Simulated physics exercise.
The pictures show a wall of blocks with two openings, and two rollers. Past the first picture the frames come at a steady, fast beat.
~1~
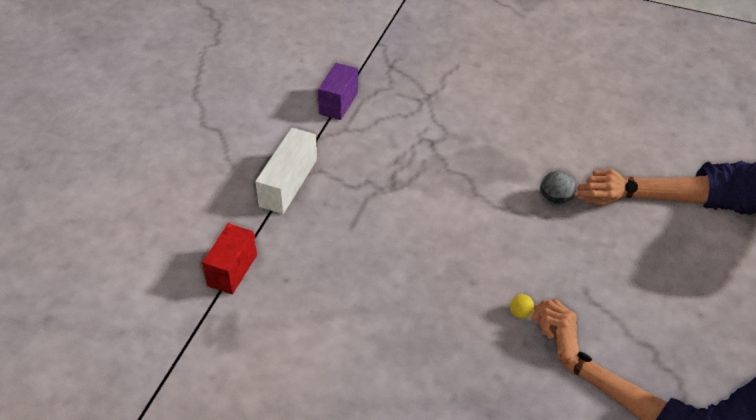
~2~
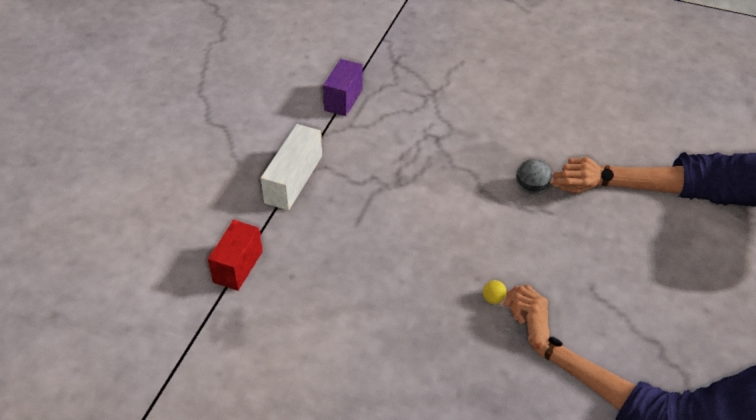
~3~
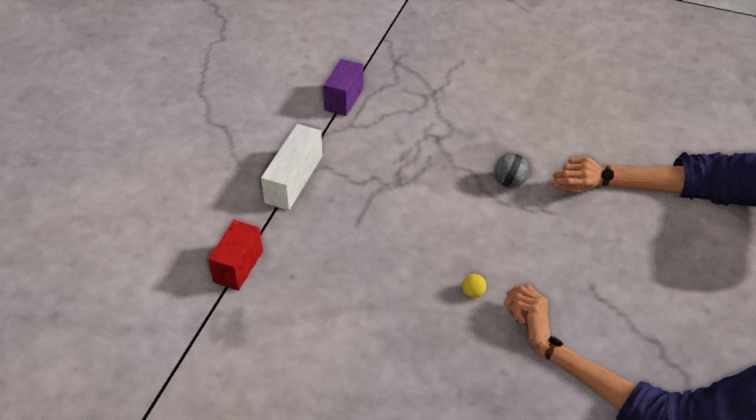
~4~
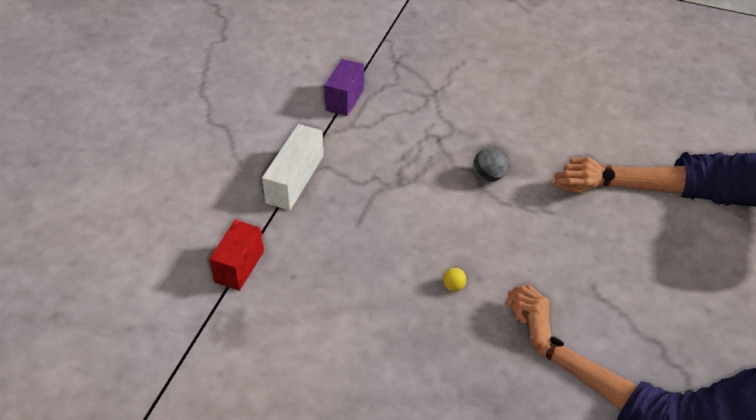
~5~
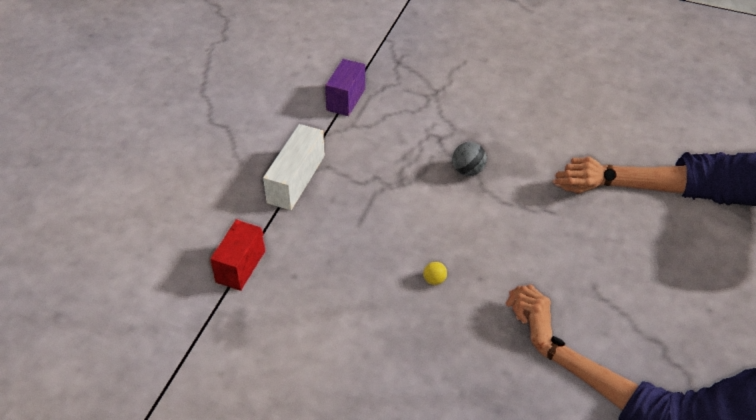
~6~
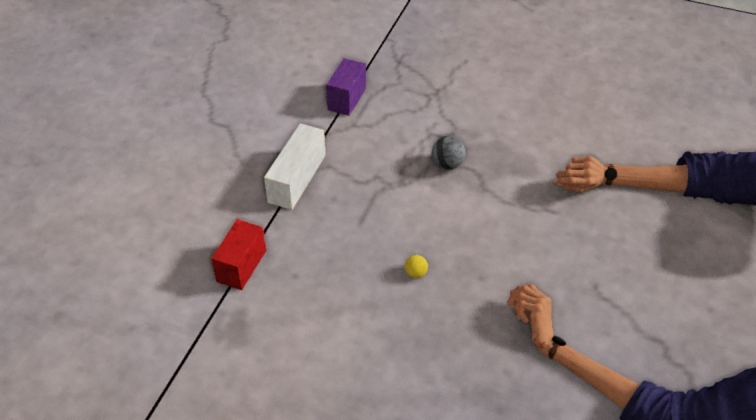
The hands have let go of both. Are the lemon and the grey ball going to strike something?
The lemon gets between the blocks; the grey ball gets between the blocks.
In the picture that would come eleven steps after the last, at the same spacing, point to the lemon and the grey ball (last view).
First (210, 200), then (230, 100).
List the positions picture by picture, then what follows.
In the first frame, lemon (522, 306) under the hand; grey ball (558, 188) under the hand; white block (288, 170).
In the second frame, lemon (495, 292); grey ball (534, 177).
In the third frame, lemon (474, 286); grey ball (511, 171).
In the fourth frame, lemon (454, 280); grey ball (490, 165).
In the fifth frame, lemon (435, 273); grey ball (469, 159).
In the sixth frame, lemon (416, 267); grey ball (448, 153); purple block (347, 87).
Then, 0.48 s on from there, lemon heading on near (195, 200); grey ball heading on near (209, 92).
Then, 1.06 s on from there, lemon heading on; grey ball heading on.
In the end, the lemon rolls through; the grey ball rolls through.
